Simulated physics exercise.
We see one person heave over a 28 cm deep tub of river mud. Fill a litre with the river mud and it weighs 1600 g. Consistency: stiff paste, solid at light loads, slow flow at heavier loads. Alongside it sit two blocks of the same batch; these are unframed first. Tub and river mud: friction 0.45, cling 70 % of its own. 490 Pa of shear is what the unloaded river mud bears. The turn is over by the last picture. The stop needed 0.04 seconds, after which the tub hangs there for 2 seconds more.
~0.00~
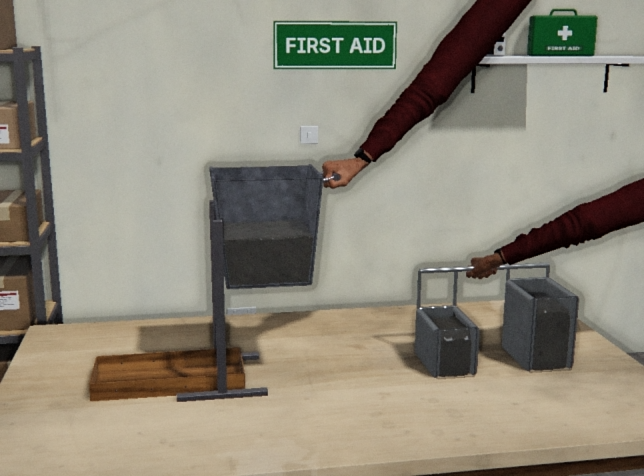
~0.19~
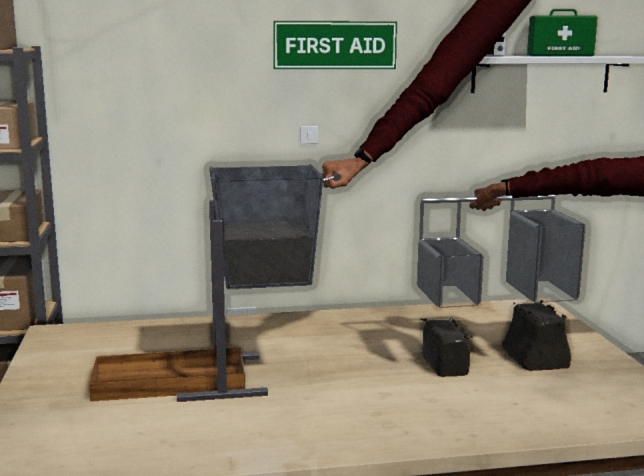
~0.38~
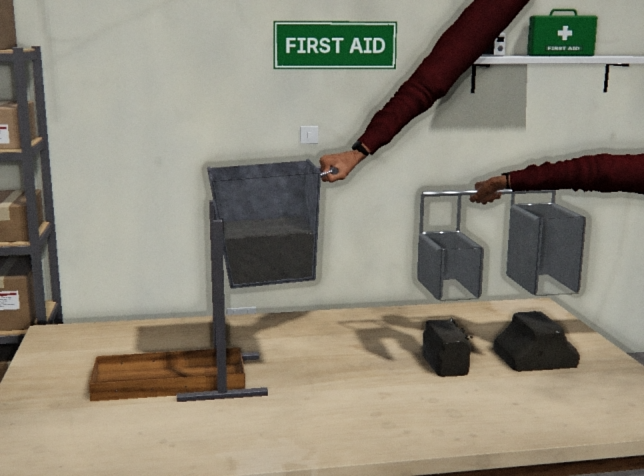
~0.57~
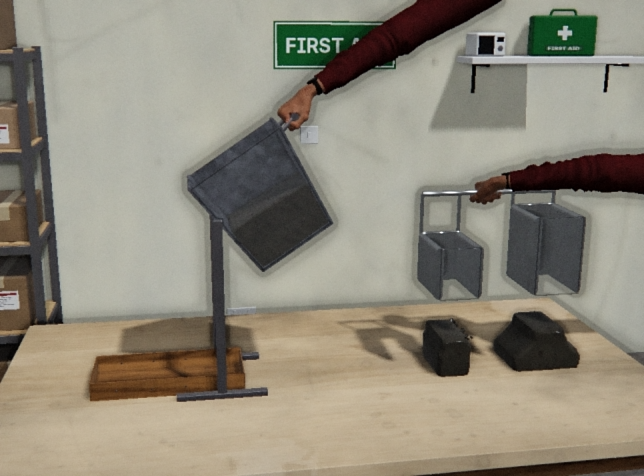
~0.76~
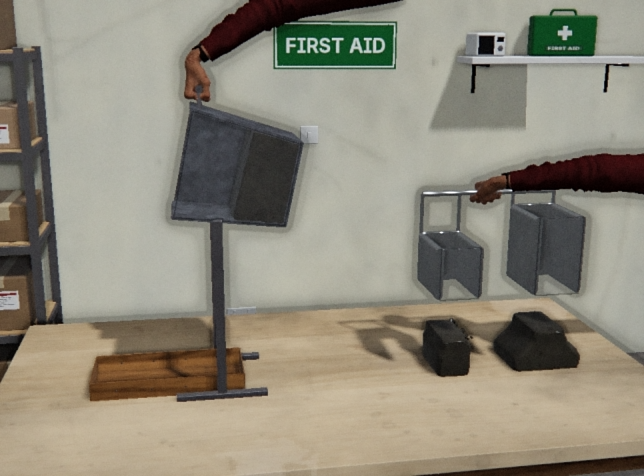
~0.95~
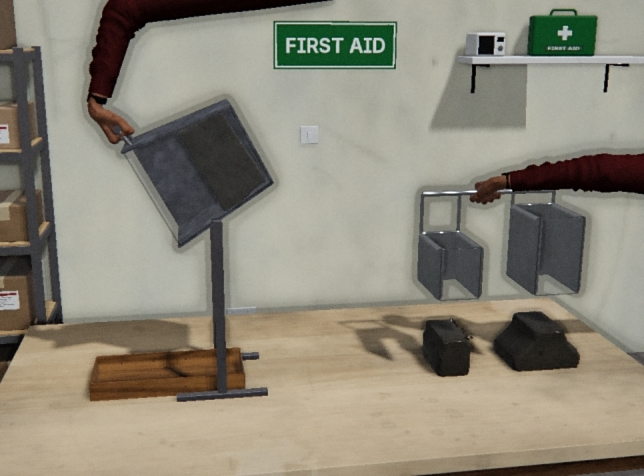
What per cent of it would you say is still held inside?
Near 0 percent is still held inside.
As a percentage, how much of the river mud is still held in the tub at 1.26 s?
Near 7 in a hundred.
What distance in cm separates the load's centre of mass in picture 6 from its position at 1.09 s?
Something like 13 cm, give or take.
After 1.09 s, the tub is at 118 degrees and holds 98 %.
After 1.26 s, the tub is at 118 degrees and holds 7 %.
After 1.43 s, the tub is at 118 degrees and holds 0 %.
After 1.60 s, the tub is at 118 degrees and holds 0 %.
After 2.95 s, at the end, the tub is at 118 degrees and holds 0 %.
